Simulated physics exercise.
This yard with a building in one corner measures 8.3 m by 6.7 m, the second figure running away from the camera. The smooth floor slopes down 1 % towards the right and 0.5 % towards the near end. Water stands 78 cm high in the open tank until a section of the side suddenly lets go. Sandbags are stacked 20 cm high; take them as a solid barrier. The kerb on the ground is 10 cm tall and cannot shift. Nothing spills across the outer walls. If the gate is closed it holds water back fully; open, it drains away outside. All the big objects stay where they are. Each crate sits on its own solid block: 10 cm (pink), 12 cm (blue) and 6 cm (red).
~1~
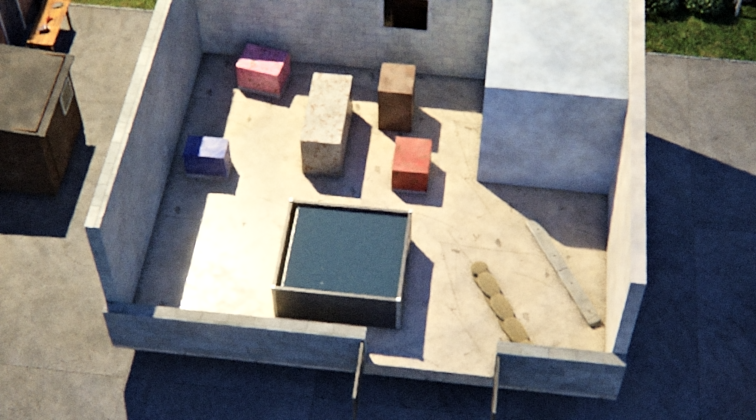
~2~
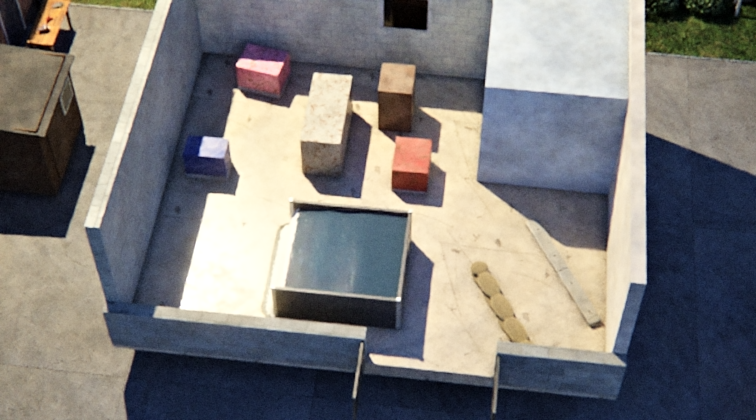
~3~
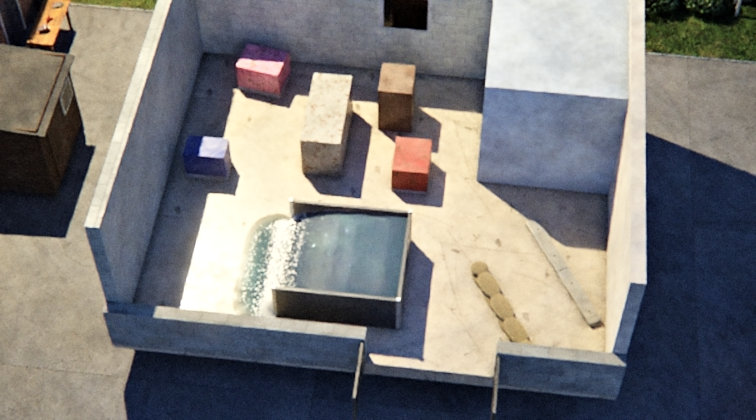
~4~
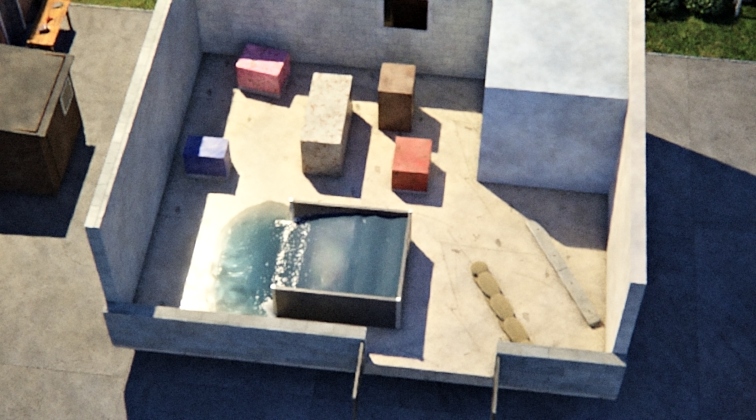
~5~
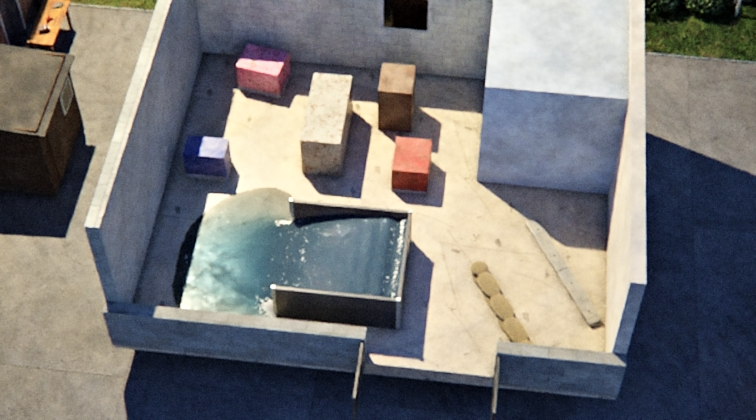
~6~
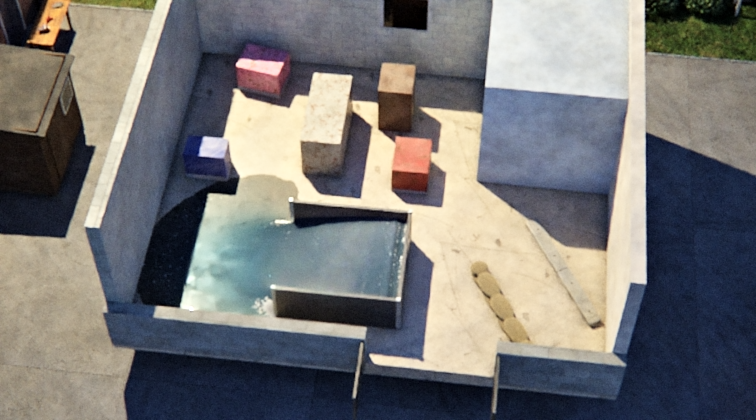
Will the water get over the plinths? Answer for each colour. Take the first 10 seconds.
One by one: The pink crate is soaked; the blue crate is wetted; the red crate is soaked.
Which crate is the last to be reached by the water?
Last comes the red one.
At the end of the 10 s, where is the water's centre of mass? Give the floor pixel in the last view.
Around (333, 219).
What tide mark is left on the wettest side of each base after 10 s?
Peaks in cm: Pink 19, blue 33, red 13.
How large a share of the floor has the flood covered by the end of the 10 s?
Near 95 per cent is wet.
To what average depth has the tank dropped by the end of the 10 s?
About 12 cm.
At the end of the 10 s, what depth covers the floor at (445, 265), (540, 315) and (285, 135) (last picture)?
In that order: 3, 3 and 9 cm.
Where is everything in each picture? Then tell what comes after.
The first picture shows still water, 78 cm deep, in the open tank at (343, 251).
In the second picture, water pours out at (286, 263) and has run 1.0 m, to (292, 225); deepest outside 15 cm, 78 cm at the open tank's back.
In the third picture, the front is at (274, 218), 1.2 m from the gap at (286, 264); 1.5 m2 of floor is under water; 78 cm left at the back of the open tank.
In the fourth picture, the front is at (271, 205), 1.6 m from the gap at (286, 265); 3.0 m2 of floor is under water; 78 cm left at the back of the open tank.
In the fifth picture, the front is at (193, 231), 2.0 m from the gap at (286, 265); 5.1 m2 of floor is under water; 70 cm left at the back of the open tank.
In the sixth picture, water pours out at (286, 265) and has run 2.6 m, to (152, 237); deepest outside 33 cm, 66 cm at the open tank's back.
A moment later water covers 20 % of the floor and is deepest (54 cm) near (127, 325); pink plinth not reached, blue plinth reached, red plinth not reached.
Soon after water covers 30 % of the floor and is deepest (46 cm) near (127, 325); pink plinth not reached, blue plinth reached, red plinth not reached.
Next water covers 40 % of the floor and is deepest (32 cm) near (205, 185); pink plinth reached, blue plinth reached, red plinth not reached.
Later on water covers 75 % of the floor and is deepest (17 cm) near (316, 64); pink plinth reached, blue plinth reached, red plinth reached.
At the end water covers 95 % of the floor and is deepest (11 cm) near (218, 334); highest at the pink plinth 19 cm, highest at the blue plinth 33 cm, highest at the red plinth 13 cm.
